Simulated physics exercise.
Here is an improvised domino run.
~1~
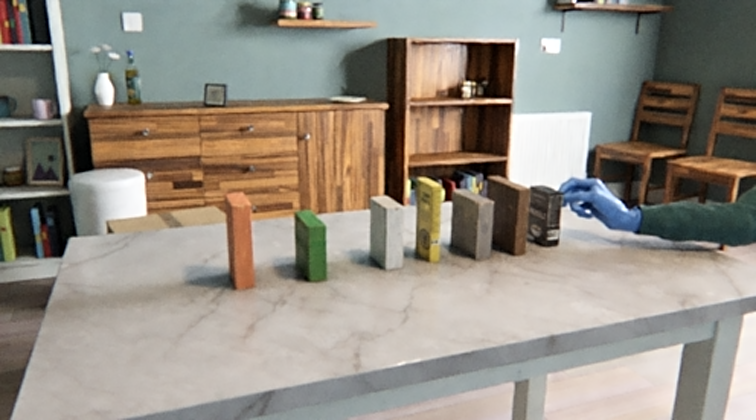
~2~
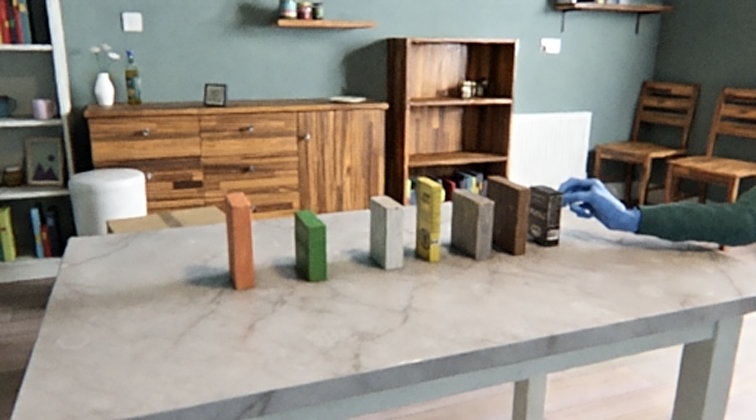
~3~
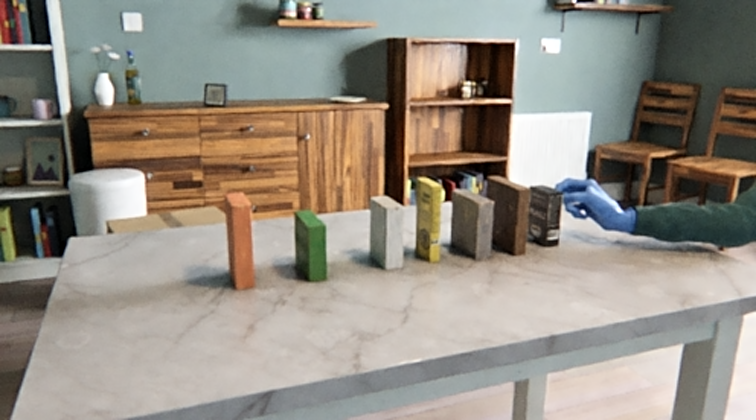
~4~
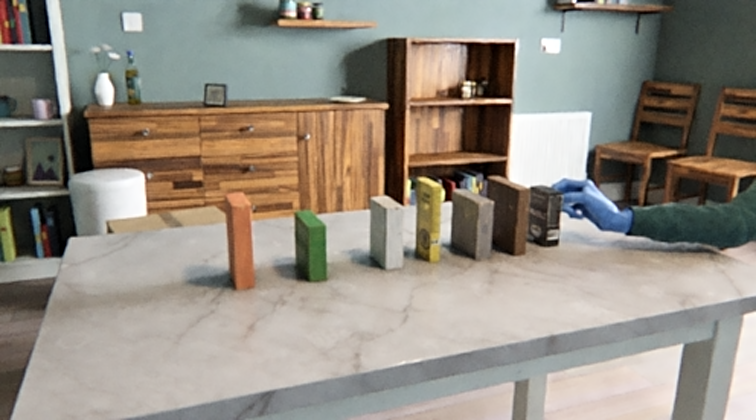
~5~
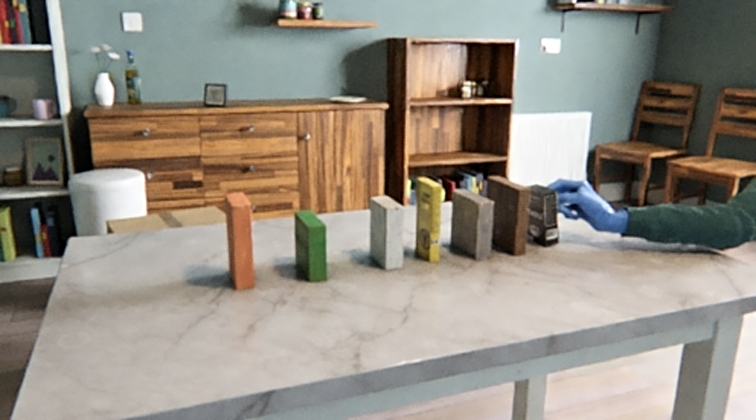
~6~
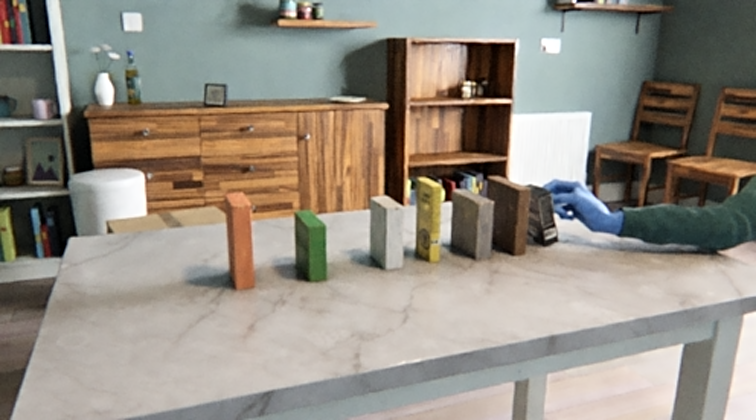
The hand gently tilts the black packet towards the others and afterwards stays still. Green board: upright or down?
It keeps its balance.
Then, 0.30 s on from there, black packet 37° over; brown board turned 4° from how it was put.
Then, 1.00 s on from there, black packet 38° over; brown board turned 5° from how it was put.
In the end, left askew, brown board; the other 4 unmoved. At the end, from the last picture's camera, green board near (310, 245).
